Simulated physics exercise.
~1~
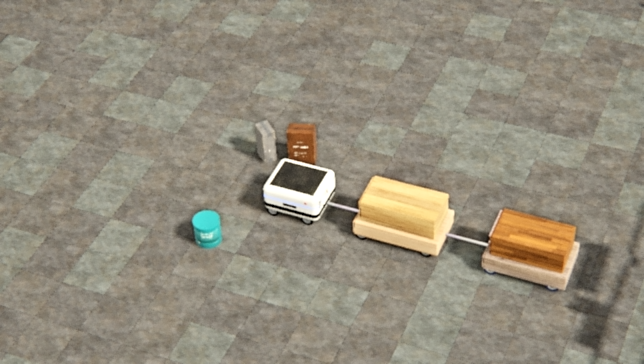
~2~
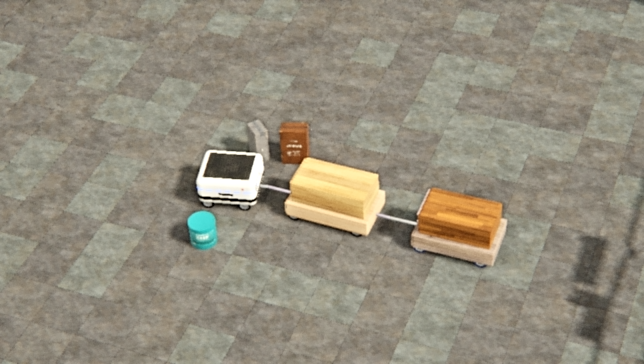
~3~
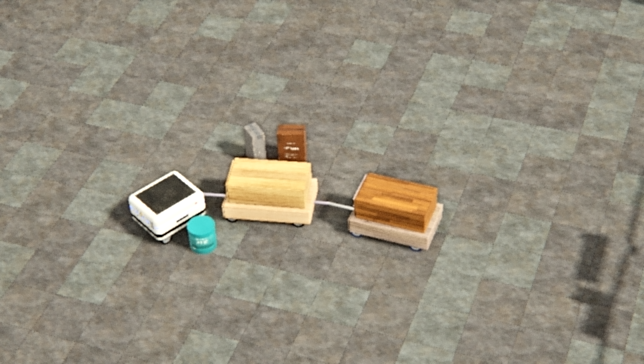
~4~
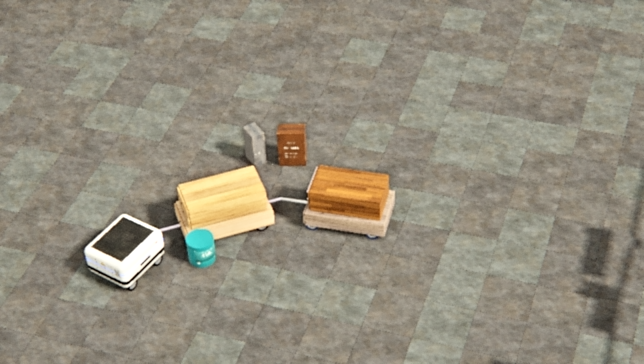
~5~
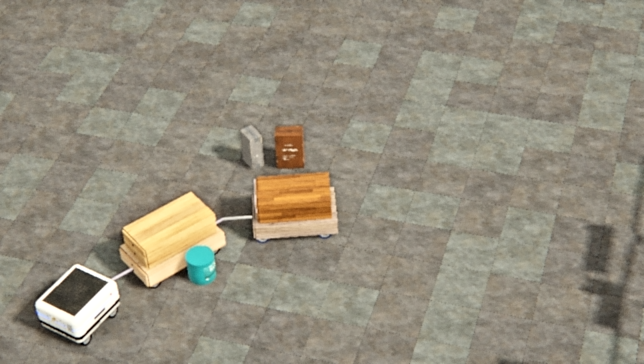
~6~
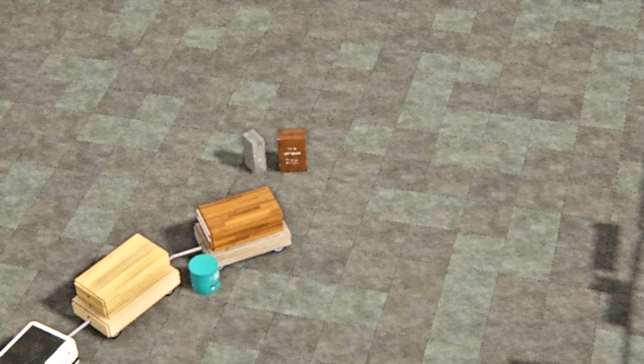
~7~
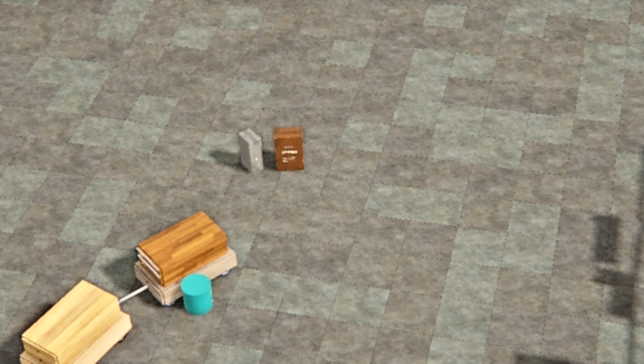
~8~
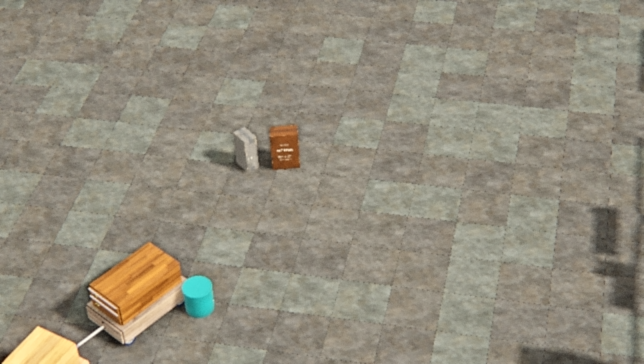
On a tiled floor, a white tug tows two loaded carts left, nudging a turquoise pail.
